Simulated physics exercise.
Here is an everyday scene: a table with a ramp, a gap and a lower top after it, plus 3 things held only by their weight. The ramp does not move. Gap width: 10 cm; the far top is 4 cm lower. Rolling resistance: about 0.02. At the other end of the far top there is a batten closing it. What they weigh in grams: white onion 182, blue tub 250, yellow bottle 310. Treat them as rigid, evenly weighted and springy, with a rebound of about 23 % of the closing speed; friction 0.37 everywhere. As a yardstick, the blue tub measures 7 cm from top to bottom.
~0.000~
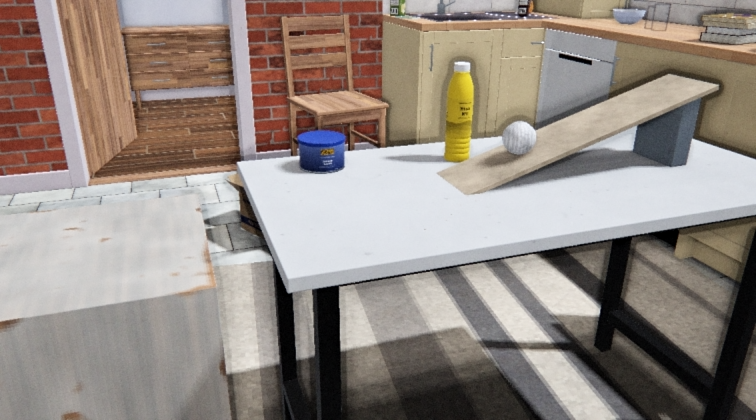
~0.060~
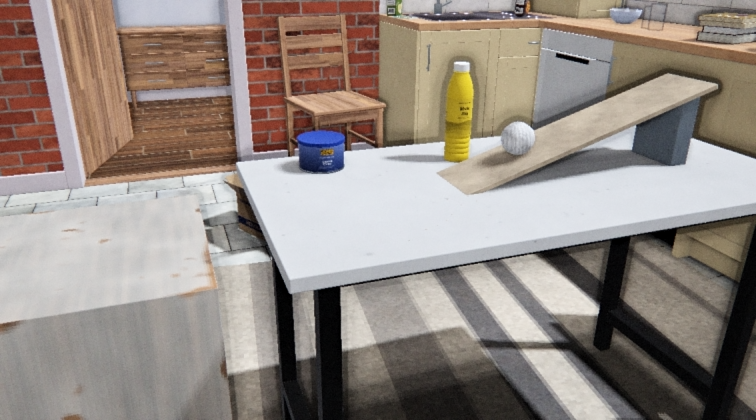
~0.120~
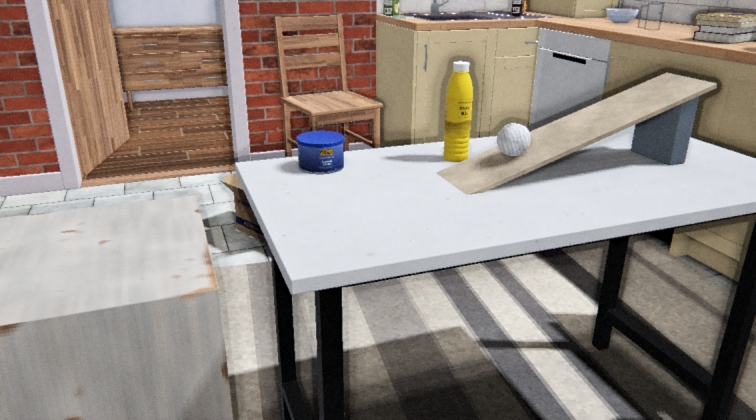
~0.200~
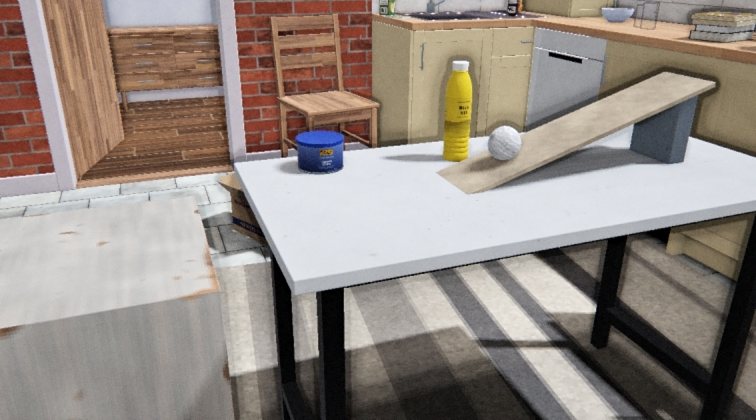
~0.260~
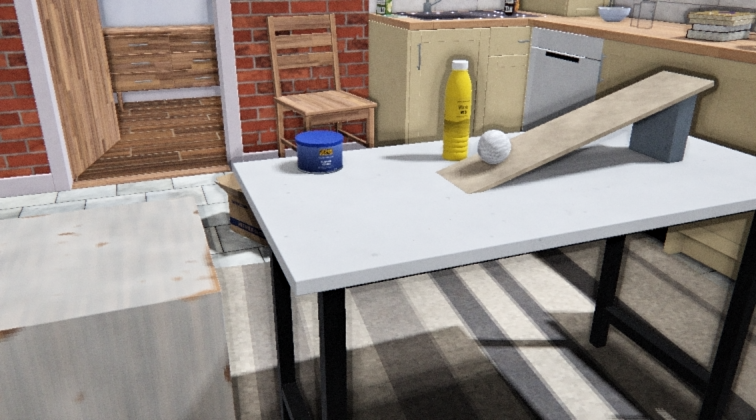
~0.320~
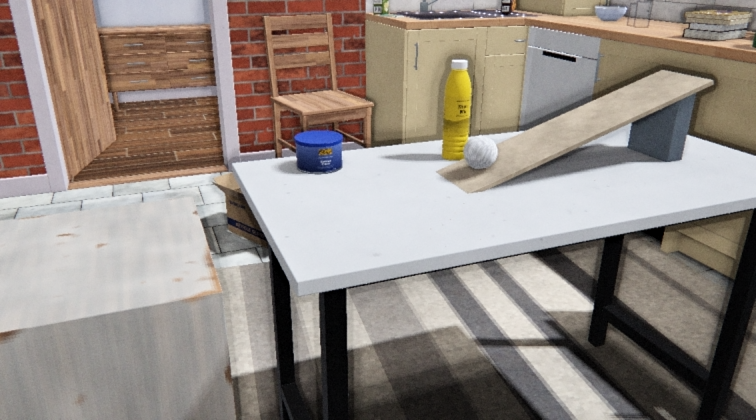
In a kitchen, a round white object rolls a short way left down a tabletop ramp.
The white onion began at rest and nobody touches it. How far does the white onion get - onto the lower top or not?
Not onto it; it falls into the gap.
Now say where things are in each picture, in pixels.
In the first frame, 58 cm to the edge; white onion (519, 138); blue tub (322, 152).
In the second frame, 58 cm to the edge; white onion (517, 138); blue tub (321, 152).
In the third frame, 57 cm to the edge; white onion (513, 140); blue tub (321, 152).
In the fourth frame, 55 cm to the edge; white onion (504, 143); blue tub (320, 152).
In the fifth frame, 52 cm to the edge; white onion (493, 147); blue tub (320, 152).
In the sixth frame, 49 cm to the edge; white onion (480, 152); blue tub (319, 152).
After 0.82 s, 11 cm to the edge; white onion near (314, 184).
After 1.32 s, down in the gap; white onion near (256, 316).
In the end (1.7 s), down in the gap; the bystanders under 8 cm from the start.
